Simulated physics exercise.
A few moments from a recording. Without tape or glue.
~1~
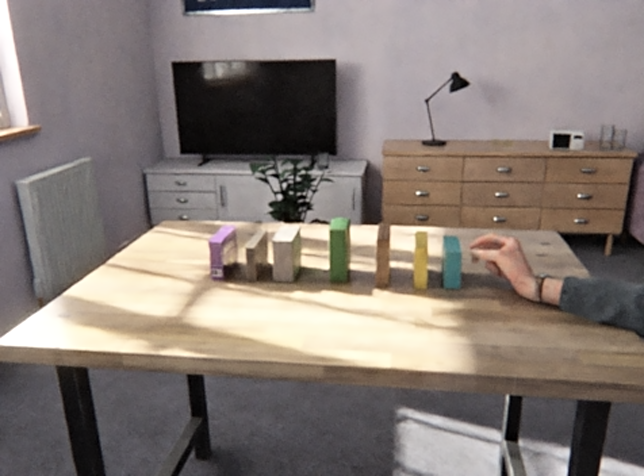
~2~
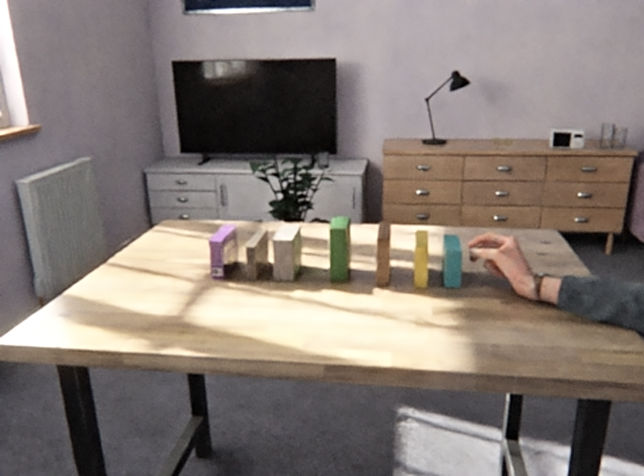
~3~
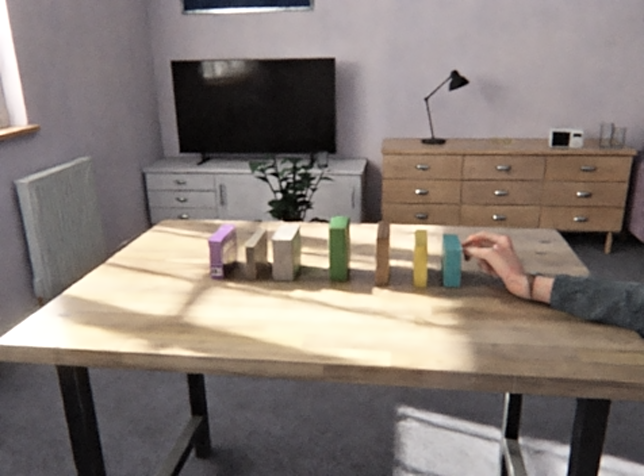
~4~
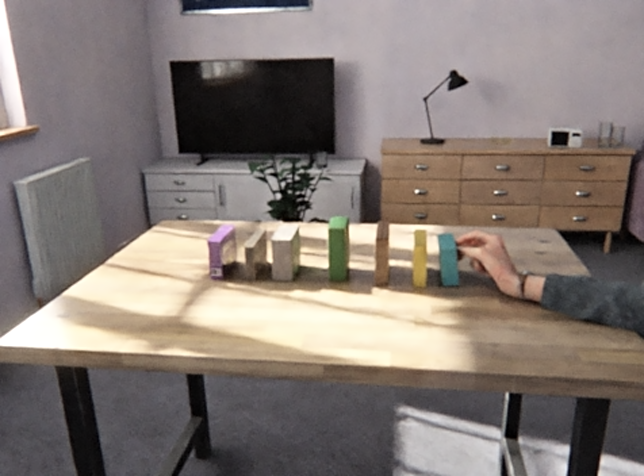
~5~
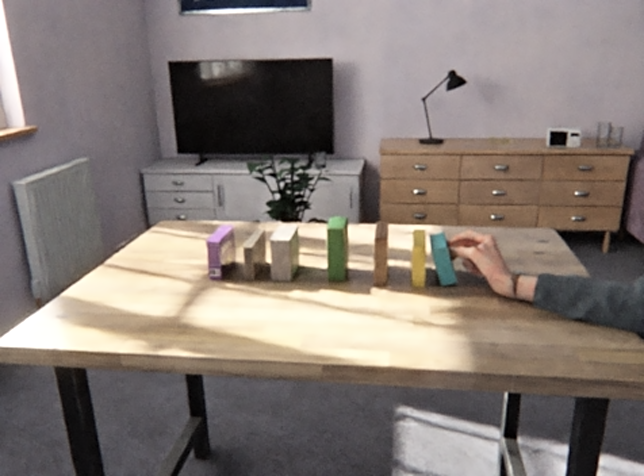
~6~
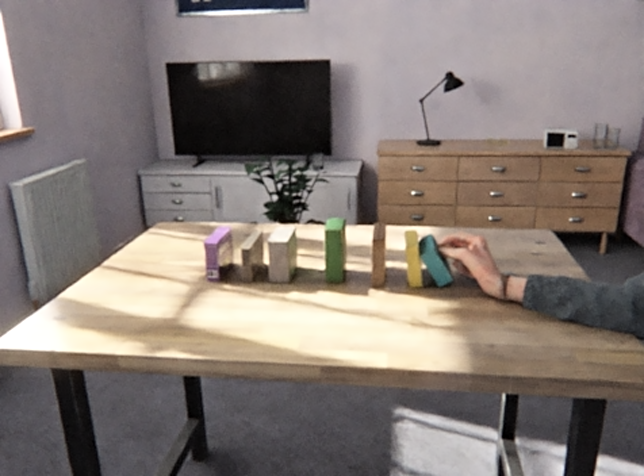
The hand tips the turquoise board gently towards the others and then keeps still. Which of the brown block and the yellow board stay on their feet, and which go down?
The brown block goes down, the yellow board goes down.
Then, 0.20 s past the last view, turquoise board 57° over; yellow board rocked 45° from its first pose near (399, 260); brown block rocked 12° from its first pose near (374, 253).
Then, 0.40 s past the last view, turquoise board 65° over; yellow board rocked 66° from its first pose near (392, 264); brown block rocked 52° from its first pose near (356, 257); green block rocked 20° from its first pose.
Finally, down or leaning hard on the table, brown block and yellow board; moved from the start, green block; the other 2 still in place. Final places as the last picture's camera would see them, brown block near (354, 262), yellow board near (392, 265).
